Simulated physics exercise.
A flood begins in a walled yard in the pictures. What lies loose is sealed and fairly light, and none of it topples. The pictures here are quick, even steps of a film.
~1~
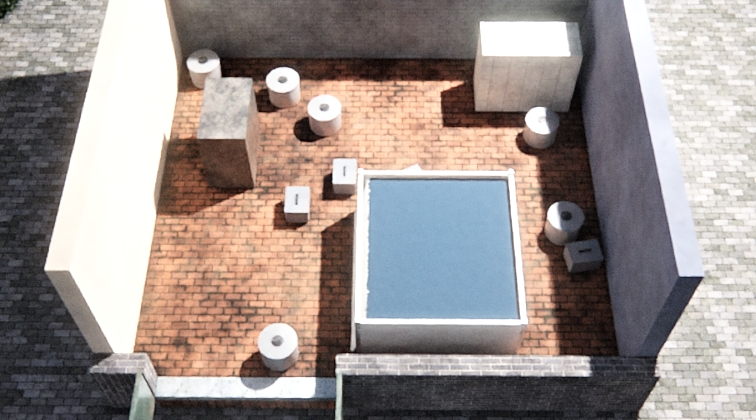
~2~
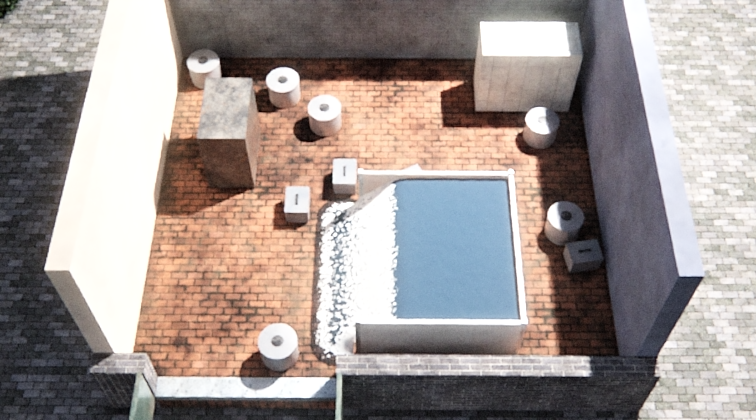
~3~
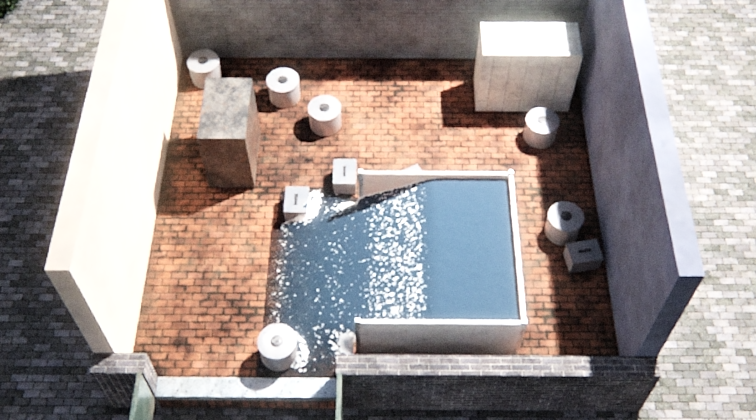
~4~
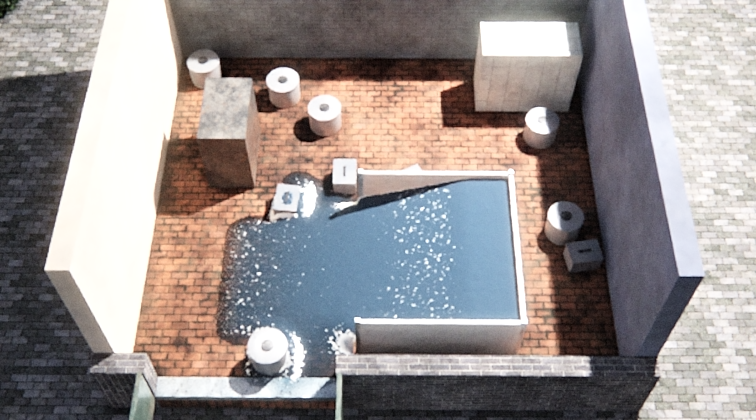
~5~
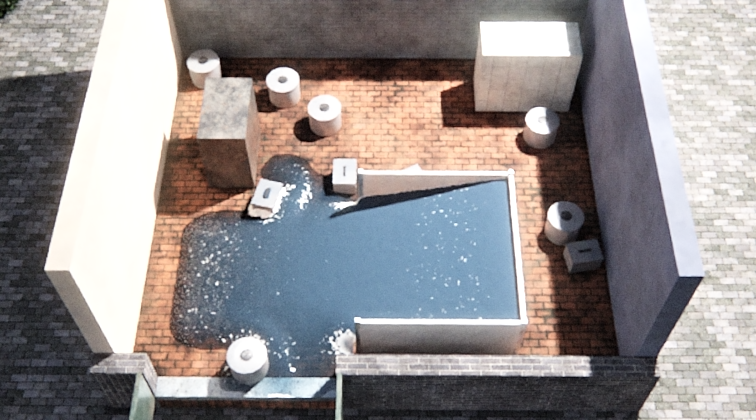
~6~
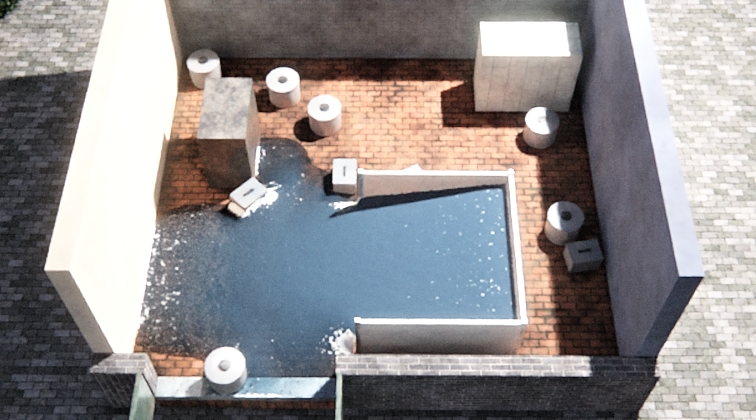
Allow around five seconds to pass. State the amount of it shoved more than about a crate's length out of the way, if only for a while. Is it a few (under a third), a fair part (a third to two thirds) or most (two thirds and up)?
A fair part.
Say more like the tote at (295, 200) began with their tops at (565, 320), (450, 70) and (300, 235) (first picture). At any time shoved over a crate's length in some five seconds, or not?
Per listing: Largely stays, largely stays, cleared out.
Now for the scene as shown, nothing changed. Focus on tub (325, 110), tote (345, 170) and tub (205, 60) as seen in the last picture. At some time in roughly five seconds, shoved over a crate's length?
Tally in given order: The full distance / less than that / the full distance.
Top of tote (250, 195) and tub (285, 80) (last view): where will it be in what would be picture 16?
The first top is near (203, 117) and the second near (295, 52).
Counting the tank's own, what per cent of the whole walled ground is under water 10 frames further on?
Close to 55 per cent, tank included.
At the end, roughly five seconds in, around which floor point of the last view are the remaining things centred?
What remains is centred near (462, 155).
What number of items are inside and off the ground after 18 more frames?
Exactly 3.
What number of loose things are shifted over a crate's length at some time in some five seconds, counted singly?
5.
A moment on, 2 of 10 are well off their spots; 0 afloat.
Next, 3 of 10 are well off their spots; 1 afloat.
Later, 4 of 10 are well off their spots; 3 afloat.
In the end, 5 of 10 are well off their spots, and 5 have been at some point; 2 afloat.
